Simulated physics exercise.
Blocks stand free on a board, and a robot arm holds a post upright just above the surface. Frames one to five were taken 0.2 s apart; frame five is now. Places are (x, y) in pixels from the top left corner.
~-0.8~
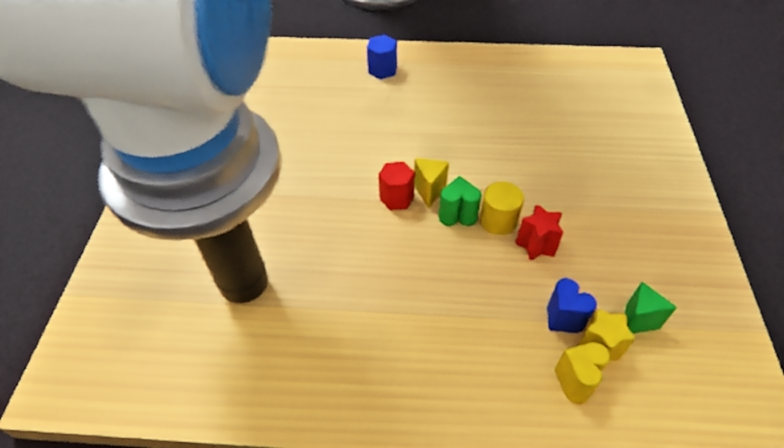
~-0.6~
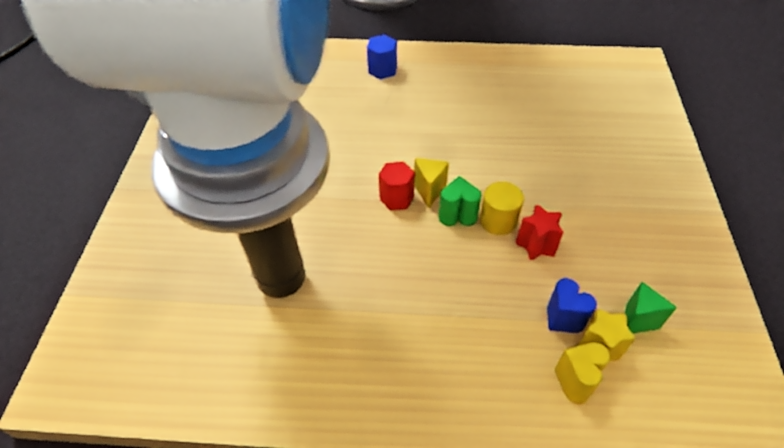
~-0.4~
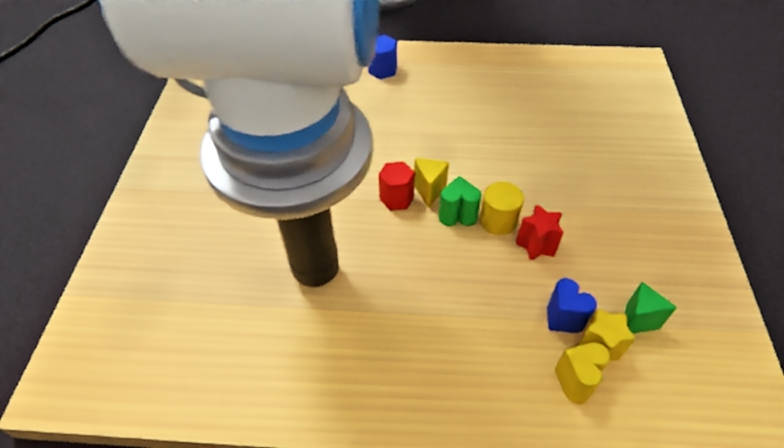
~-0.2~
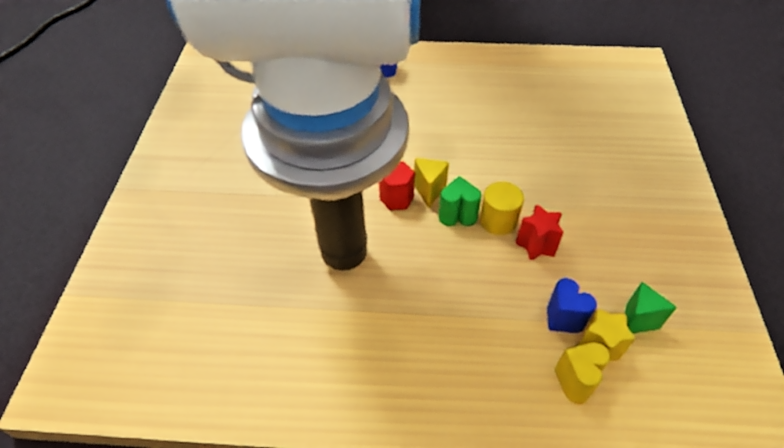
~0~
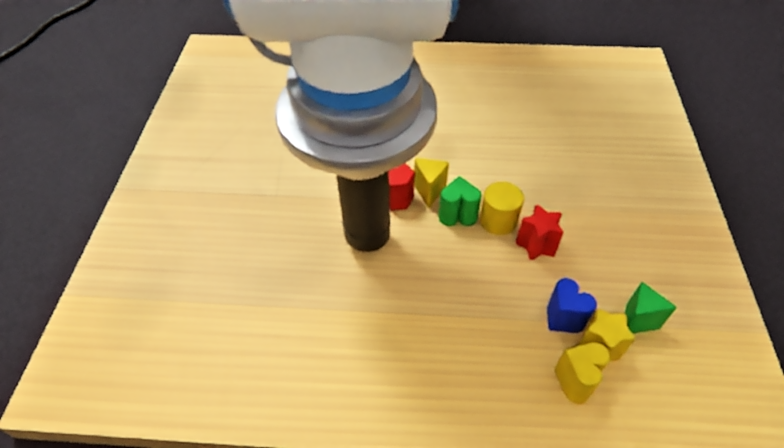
On a wooden board, a robot arm moves a black post rightward and slightly away past scattered coloured blocks, which stay still.
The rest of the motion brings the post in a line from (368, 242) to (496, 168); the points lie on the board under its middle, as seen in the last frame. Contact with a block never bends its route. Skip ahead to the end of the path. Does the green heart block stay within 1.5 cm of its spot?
I expect not.
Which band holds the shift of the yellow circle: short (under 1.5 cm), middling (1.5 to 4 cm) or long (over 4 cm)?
Range: 1.5 to 4 cm.
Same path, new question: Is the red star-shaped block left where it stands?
No, I don't think so.
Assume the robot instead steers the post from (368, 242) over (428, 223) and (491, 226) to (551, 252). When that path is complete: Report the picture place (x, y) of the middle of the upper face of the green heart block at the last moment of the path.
The centre of its top face lies at (508, 172).
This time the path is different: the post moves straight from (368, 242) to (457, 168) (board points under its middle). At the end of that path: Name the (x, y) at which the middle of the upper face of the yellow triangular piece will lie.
Final place: (485, 129).
The first path, step by step. One third of the way, post (416, 208); red hexagon (399, 164), turned 15° anticlockwise; yellow triangular piece (434, 164).
Two thirds of the way, post (460, 183); red hexagon (400, 163), turned 25° anticlockwise; yellow triangular piece (451, 143), turned 80° anticlockwise; green heart block (502, 180), turned 55° clockwise; yellow circle (536, 198); red star-shaped block (555, 224), turned 25° clockwise.
At the end, post (498, 160); red hexagon (400, 163), turned 25° anticlockwise; yellow triangular piece (453, 139), turned 100° anticlockwise; green heart block (513, 177), turned 100° clockwise; yellow circle (537, 199); red star-shaped block (556, 225), turned 25° clockwise.
